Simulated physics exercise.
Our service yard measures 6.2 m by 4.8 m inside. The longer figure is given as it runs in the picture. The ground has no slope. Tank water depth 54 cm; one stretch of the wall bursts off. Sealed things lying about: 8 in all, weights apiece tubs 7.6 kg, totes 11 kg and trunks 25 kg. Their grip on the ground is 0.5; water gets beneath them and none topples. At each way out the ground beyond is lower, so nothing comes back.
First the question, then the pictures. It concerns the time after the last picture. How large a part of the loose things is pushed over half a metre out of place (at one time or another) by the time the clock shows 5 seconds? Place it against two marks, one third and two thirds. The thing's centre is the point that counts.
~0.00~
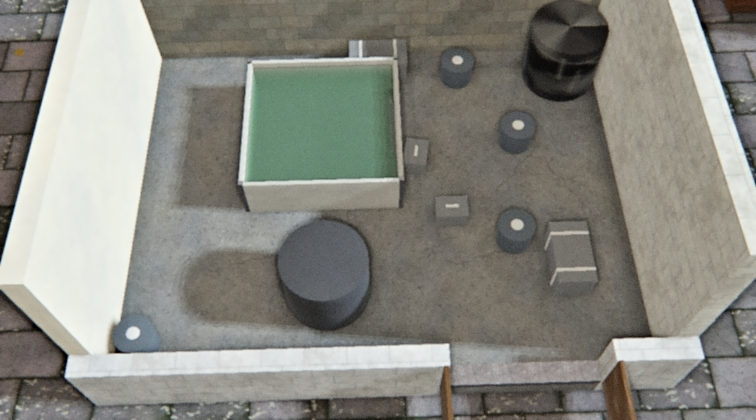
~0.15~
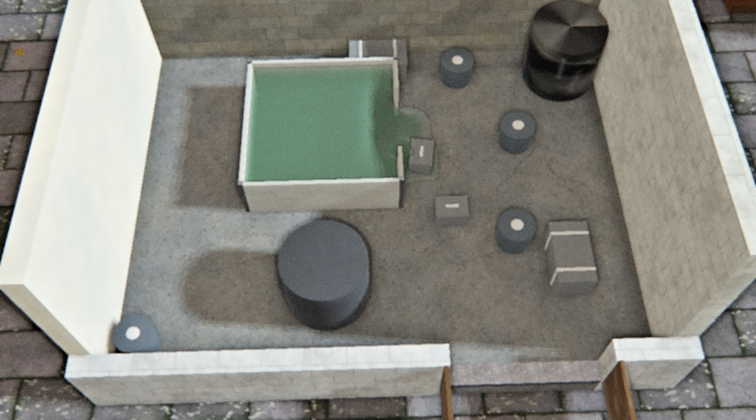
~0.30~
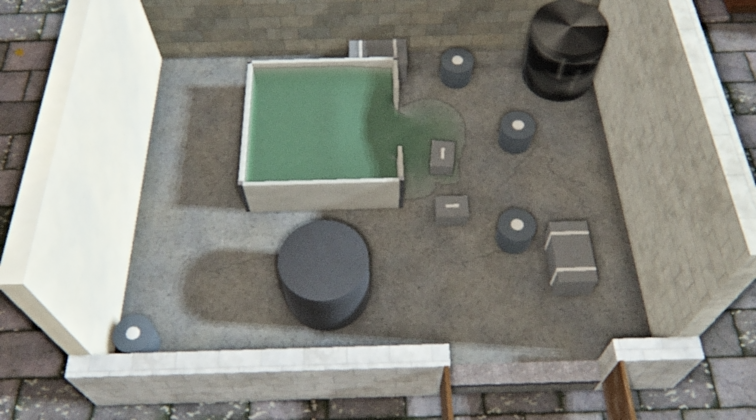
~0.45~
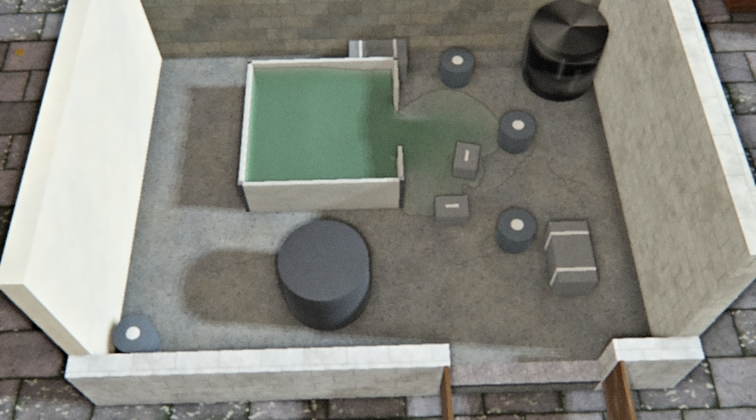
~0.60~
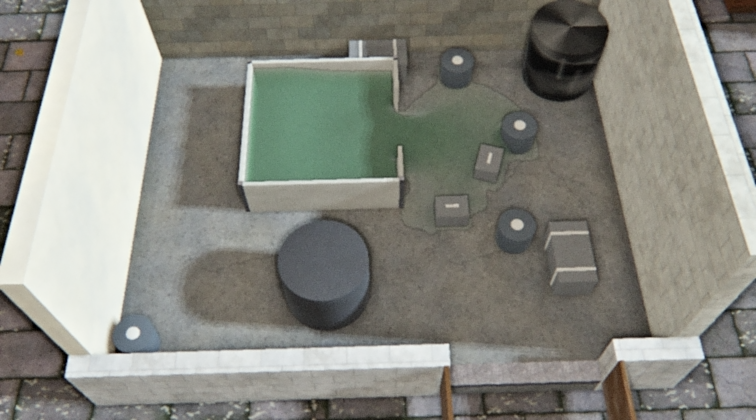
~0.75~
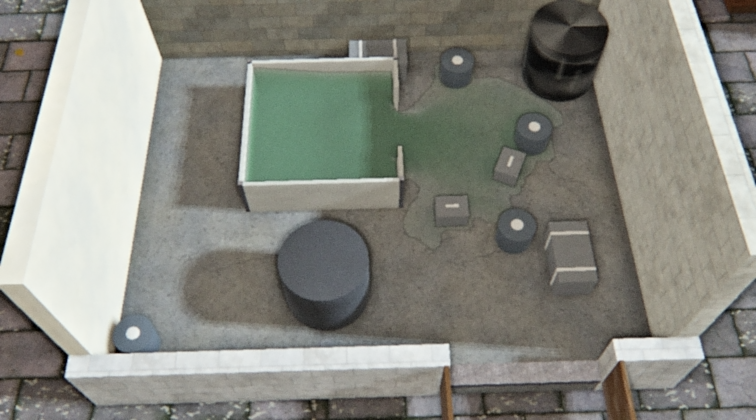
It is two thirds or beyond.
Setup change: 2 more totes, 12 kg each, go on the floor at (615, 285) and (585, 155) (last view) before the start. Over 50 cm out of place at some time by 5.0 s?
Outcome: Breaks the threshold first, breaks the threshold second.
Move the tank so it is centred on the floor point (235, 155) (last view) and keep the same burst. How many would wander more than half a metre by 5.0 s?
Then the count would be 6.
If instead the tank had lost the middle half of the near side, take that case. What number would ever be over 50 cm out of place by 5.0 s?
The answer would then be 3.
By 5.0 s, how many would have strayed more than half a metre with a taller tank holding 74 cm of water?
I count 6 of them in that case.
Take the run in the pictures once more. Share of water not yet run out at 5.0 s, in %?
Roughly 94 percent.
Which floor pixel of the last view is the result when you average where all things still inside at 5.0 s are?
Somewhere near (411, 251).
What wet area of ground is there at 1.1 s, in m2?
About 9.5 m2 is covered.
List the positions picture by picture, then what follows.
A tote at (416, 151), on the bottom; a tub at (518, 125), on the bottom; 3.6 m2 under water; 0 of 8 have shifted, in the first frame.
A tote at (422, 152), on the bottom, 7 cm from its start; a tub at (518, 125), on the bottom; water covers 4.0 m2; 1 of 8 have shifted, in the second frame.
A tote at (443, 153) rests on the ground, 34 cm from its start; a tub at (518, 125) rests on the ground; 4.5 m2 under water; 1 of 8 have shifted, in the third frame.
A tote at (467, 156) rests on the ground, 66 cm from its start; a tub at (518, 125) rests on the ground; 5.5 m2 under water; 1 of 8 have shifted, in the fourth frame.
A tote at (490, 159) rests on the ground, 95 cm from its start; a tub at (520, 125) rests on the ground; water covers 6.2 m2; 1 of 8 have shifted, in the fifth frame.
A tote at (510, 162), on the bottom, 122 cm from its start; a tub at (534, 127), on the bottom, 21 cm from its start; water covers 7.1 m2; 2 of 8 have shifted, in the sixth frame.
After 1.1 s 2 of 8 are over 50 cm from their spots; 0 afloat.
After 2.2 s 2 of 8 are over 50 cm from their spots; 1 afloat.
After 3.5 s 4 of 8 are over 50 cm from their spots; 2 afloat.
After 5.0 s 5 of 8 are over 50 cm from their spots, and 6 have been at some point; 2 afloat.
